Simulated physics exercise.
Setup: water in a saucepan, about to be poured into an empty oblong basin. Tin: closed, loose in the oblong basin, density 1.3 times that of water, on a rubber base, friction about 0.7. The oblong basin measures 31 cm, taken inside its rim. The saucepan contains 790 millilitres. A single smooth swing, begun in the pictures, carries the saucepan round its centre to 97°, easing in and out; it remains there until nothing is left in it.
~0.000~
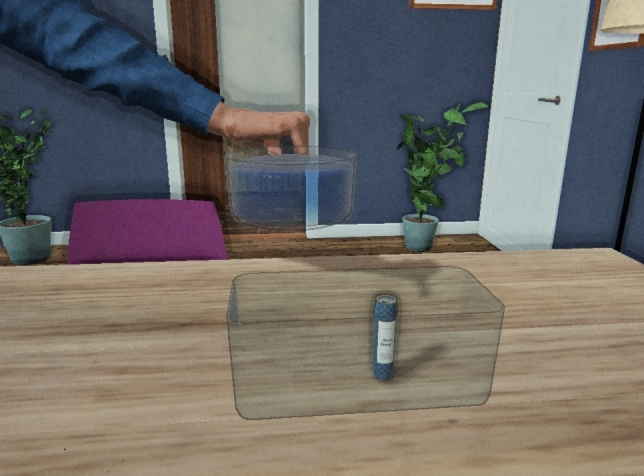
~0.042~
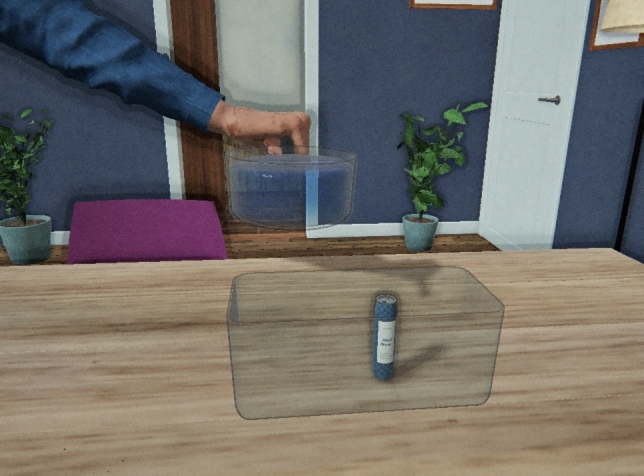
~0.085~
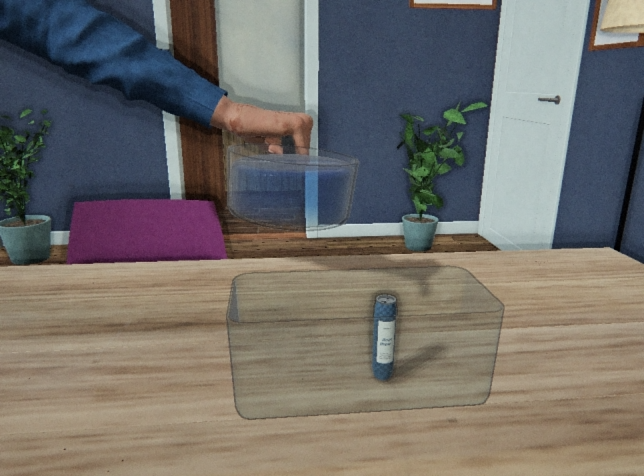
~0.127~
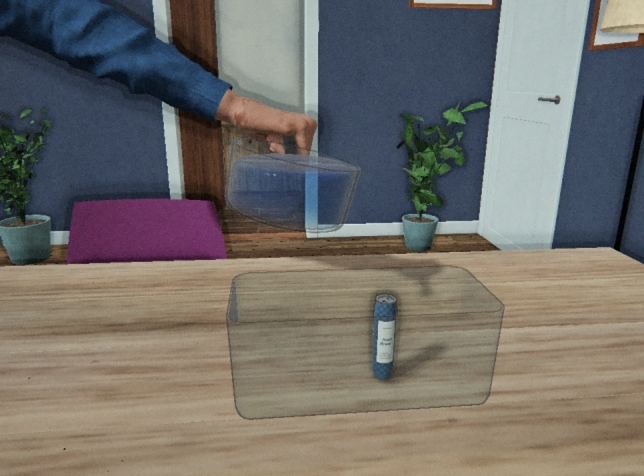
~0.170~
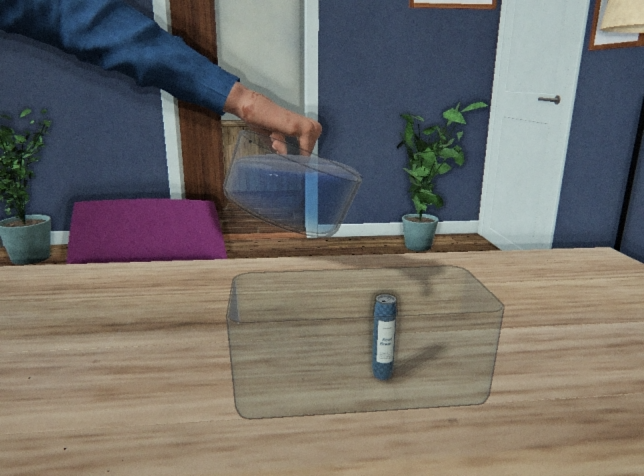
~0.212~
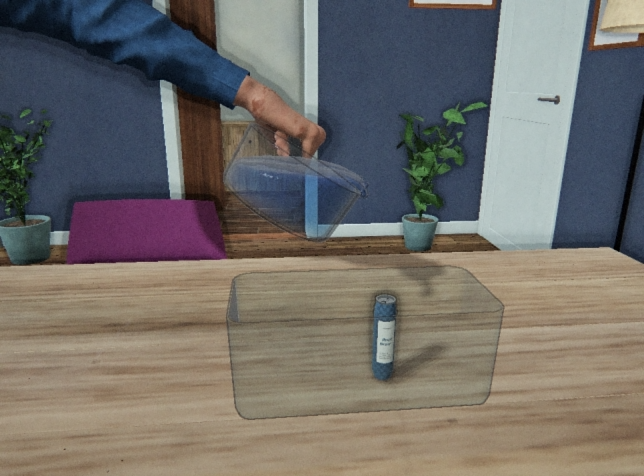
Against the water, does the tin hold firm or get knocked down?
It holds firm.
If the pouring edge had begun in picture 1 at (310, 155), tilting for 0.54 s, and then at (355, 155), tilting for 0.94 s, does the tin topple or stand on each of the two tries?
The tin overturns the first time and stays vertical the second time.
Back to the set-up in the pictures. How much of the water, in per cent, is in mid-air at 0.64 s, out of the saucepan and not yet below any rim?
About 7 per cent.
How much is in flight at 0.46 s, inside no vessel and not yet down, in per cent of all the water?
Share: Roughly 42 per cent.
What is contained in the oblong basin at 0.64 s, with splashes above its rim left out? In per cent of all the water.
I reckon close to 86 per cent.
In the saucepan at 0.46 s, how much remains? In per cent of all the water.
I reckon about 26 in a hundred is still held.
After 0.46 s the tilt is 92° and 27 per cent is still to pour; the tin stands where it began.
After 0.64 s the tilt is 97° and 7 per cent is still to pour; the tin stands where it began.
After 0.83 s the tilt is 97° and 2 per cent is still to pour; the tin stands where it began.
After 1.04 s the tilt is 97° and 1 per cent is still to pour; the tin stands where it began.
In the end the tin stands 1 cm from where it began.
